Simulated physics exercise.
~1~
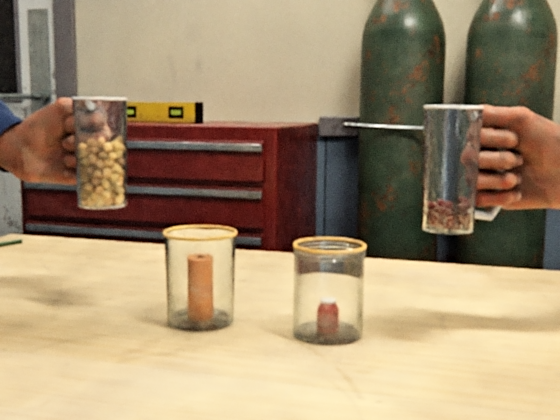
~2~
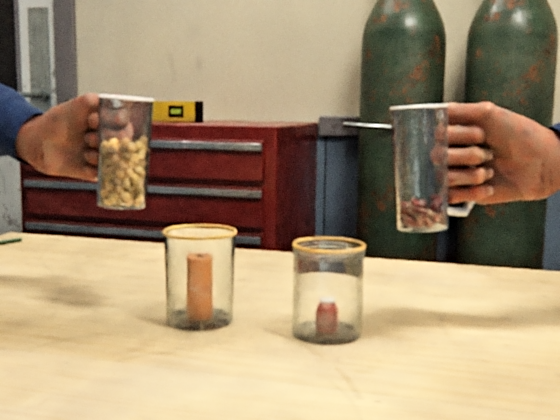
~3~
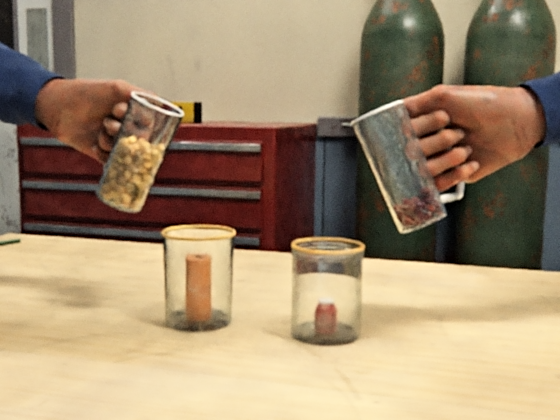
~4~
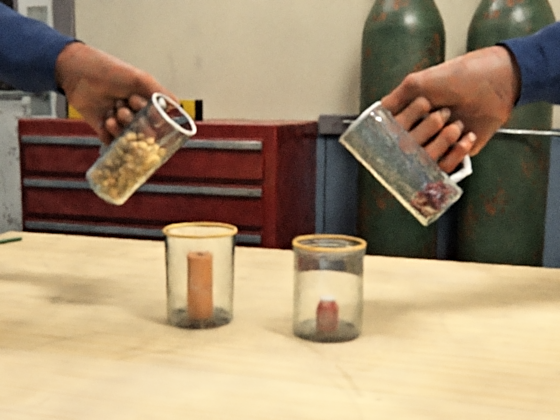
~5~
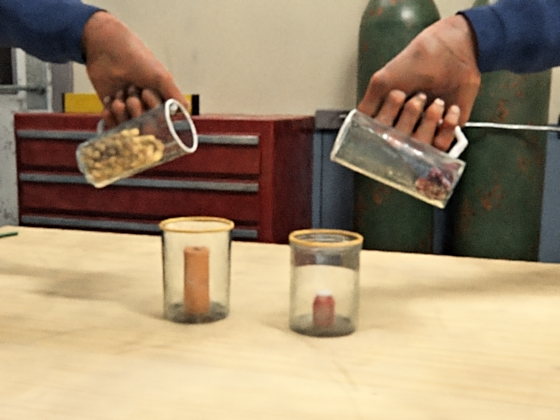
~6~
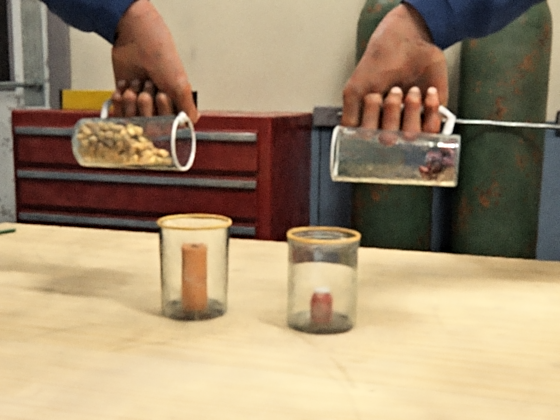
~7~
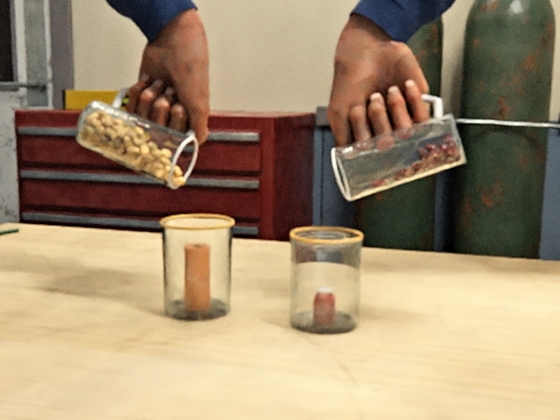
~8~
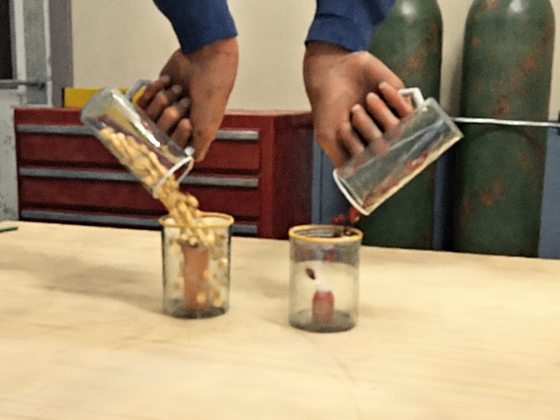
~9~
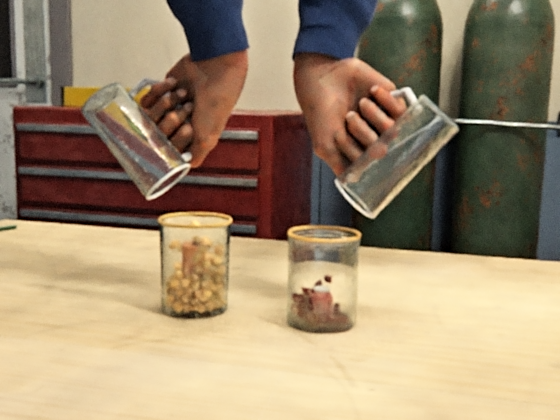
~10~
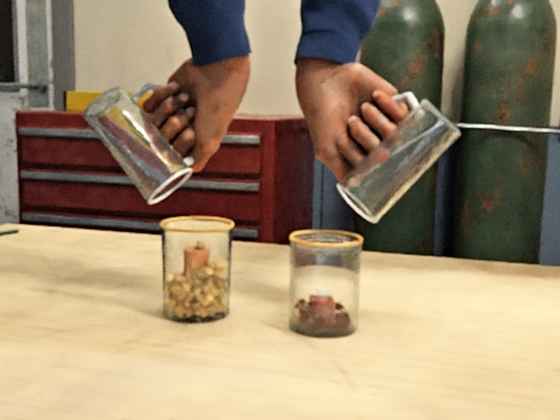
Workshop table with two hands tipping clear mugs, pouring yellowish and dark red pieces into glasses, both upright objects still showing.
